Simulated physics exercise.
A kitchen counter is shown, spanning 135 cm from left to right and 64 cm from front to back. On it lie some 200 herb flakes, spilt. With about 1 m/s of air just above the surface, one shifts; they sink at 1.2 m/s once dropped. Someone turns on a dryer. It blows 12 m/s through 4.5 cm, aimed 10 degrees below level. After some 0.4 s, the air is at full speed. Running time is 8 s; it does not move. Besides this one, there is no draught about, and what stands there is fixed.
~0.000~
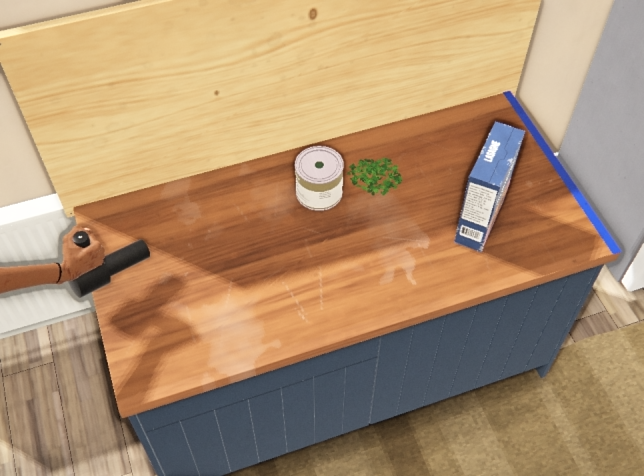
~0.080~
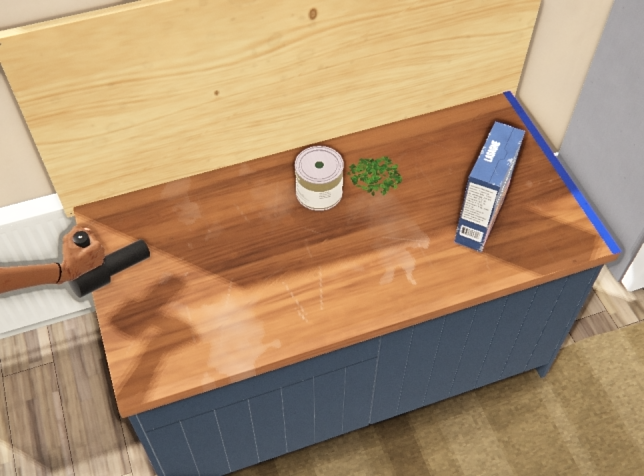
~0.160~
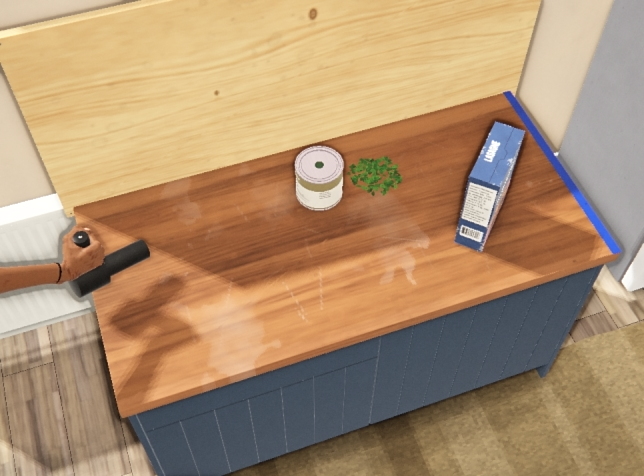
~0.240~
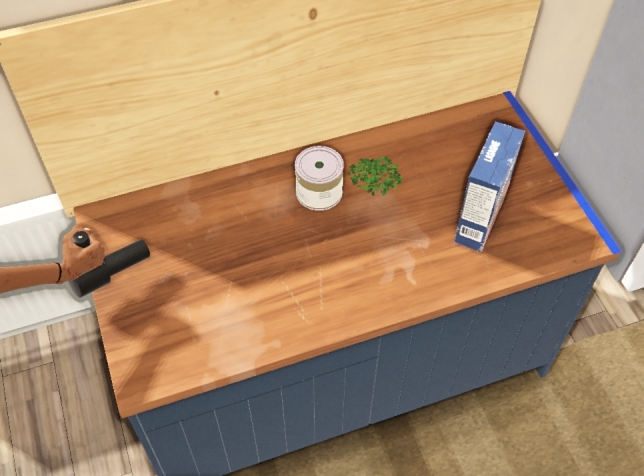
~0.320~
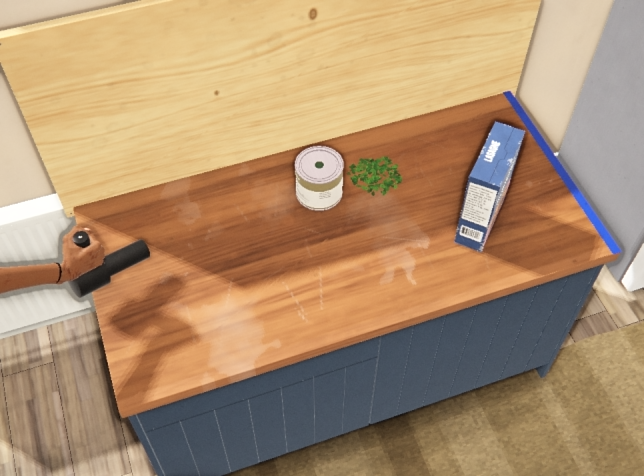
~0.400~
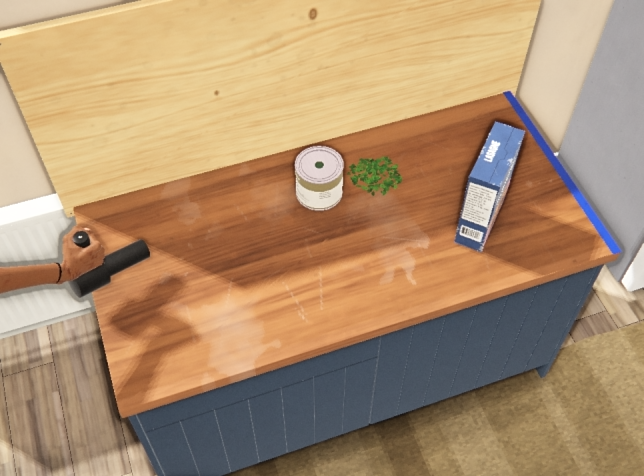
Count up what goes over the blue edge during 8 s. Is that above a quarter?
The quarter mark is not passed.
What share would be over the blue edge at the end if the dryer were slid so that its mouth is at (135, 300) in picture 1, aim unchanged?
I'd put it at around 100 per cent.
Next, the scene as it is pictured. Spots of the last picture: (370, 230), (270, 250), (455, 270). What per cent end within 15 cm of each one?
In turn about 20 %, 0 %, 0 %.
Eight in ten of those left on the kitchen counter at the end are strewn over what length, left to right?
Roughly 10 cm.
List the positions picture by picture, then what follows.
In the first frame, the middle of the herb flakes is near (374, 174), none has stirred yet and the mouth of the dryer is at (145, 248).
In the second frame, the middle of the herb flakes is near (374, 174), none has stirred yet and the blue edge is centred on (561, 165).
In the third frame, the middle of the herb flakes is near (374, 174), none has stirred yet, the top of a tin is at (319, 164) and the top of a carton is at (498, 153).
In the fourth frame, the middle of the herb flakes is near (374, 174) and none has stirred yet.
In the fifth frame, the middle of the herb flakes is near (374, 174) and none has stirred yet.
In the sixth frame, the middle of the herb flakes is near (374, 174) and none has stirred yet.
After 1.6 s, 93 % are on the move or not yet settled, 1 % are over the blue edge; the middle of those still in play is near (378, 175).
After 2.6 s, 86 % are on the move or not yet settled, 2 % are over the blue edge; the middle of those still in play is near (378, 175).
After 4.4 s, 74 % are on the move or not yet settled, 2 % are over the blue edge; the middle of those still in play is near (378, 178).
After 8.0 s, at the end, 2 % are over the blue edge; the middle of those still in play is near (378, 178).
